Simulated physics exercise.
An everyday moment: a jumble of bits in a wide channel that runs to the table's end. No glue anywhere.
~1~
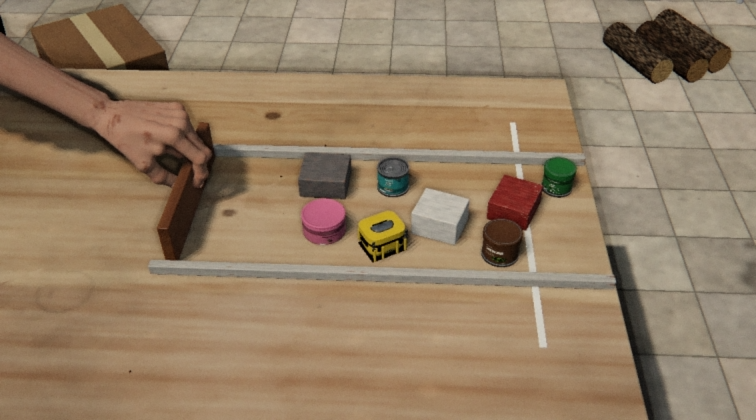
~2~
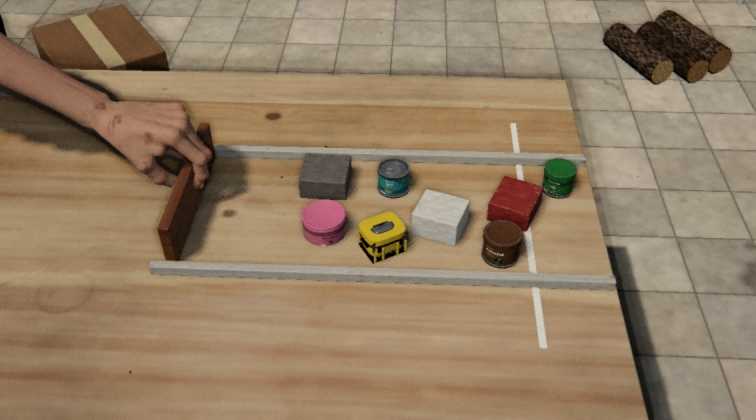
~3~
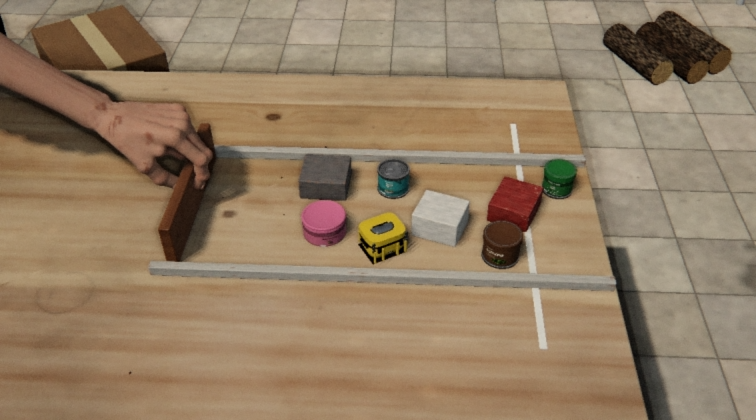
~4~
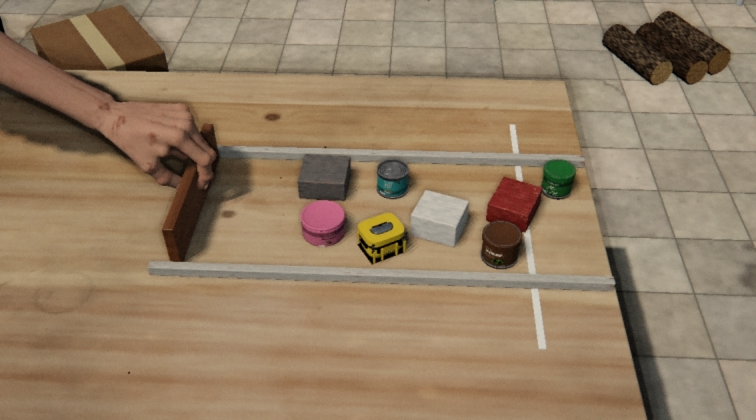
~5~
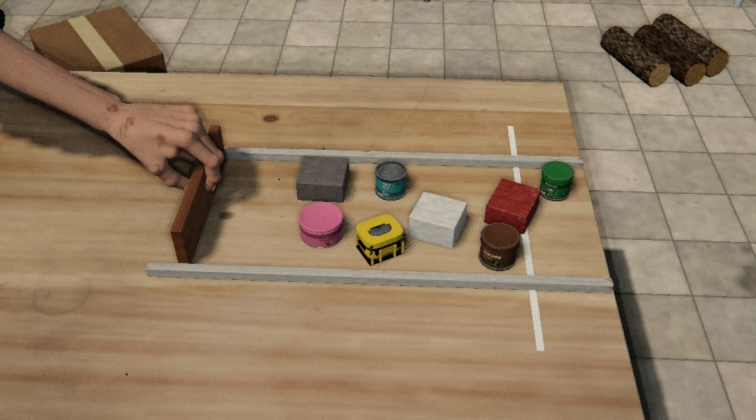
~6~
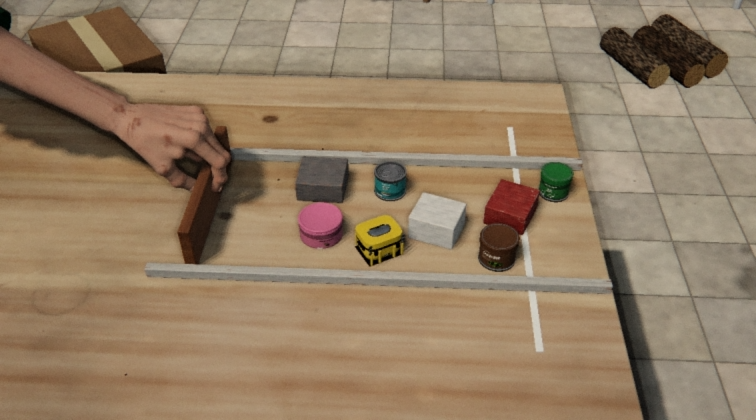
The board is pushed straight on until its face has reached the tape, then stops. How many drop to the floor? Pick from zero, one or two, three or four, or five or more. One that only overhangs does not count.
In the end the number that fall off is one or two.
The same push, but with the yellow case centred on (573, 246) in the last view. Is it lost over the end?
The yellow case survives.
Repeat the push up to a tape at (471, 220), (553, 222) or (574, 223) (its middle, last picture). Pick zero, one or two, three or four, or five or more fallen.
Taking them in turn, not one; five or over; 5 or more.
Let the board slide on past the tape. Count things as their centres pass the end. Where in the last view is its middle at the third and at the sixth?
Near (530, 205) and (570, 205).
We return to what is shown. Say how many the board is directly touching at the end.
The number is 3.
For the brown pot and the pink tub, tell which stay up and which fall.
The brown pot is kept; the pink tub survives.
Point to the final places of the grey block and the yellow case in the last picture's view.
The grey block at (543, 186), the yellow case at (551, 262).
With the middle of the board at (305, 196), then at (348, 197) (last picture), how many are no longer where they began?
The counts are 2 and 4.
Soon after, none off yet; green tin at rest near (556, 182); red block at rest near (512, 206); brown pot at rest near (498, 247).
After that, none off yet; green tin at rest near (556, 182); red block displaced a little near (526, 203); brown pot at rest near (499, 248).
In the end, the number that fall off is one or two; gone, red block.
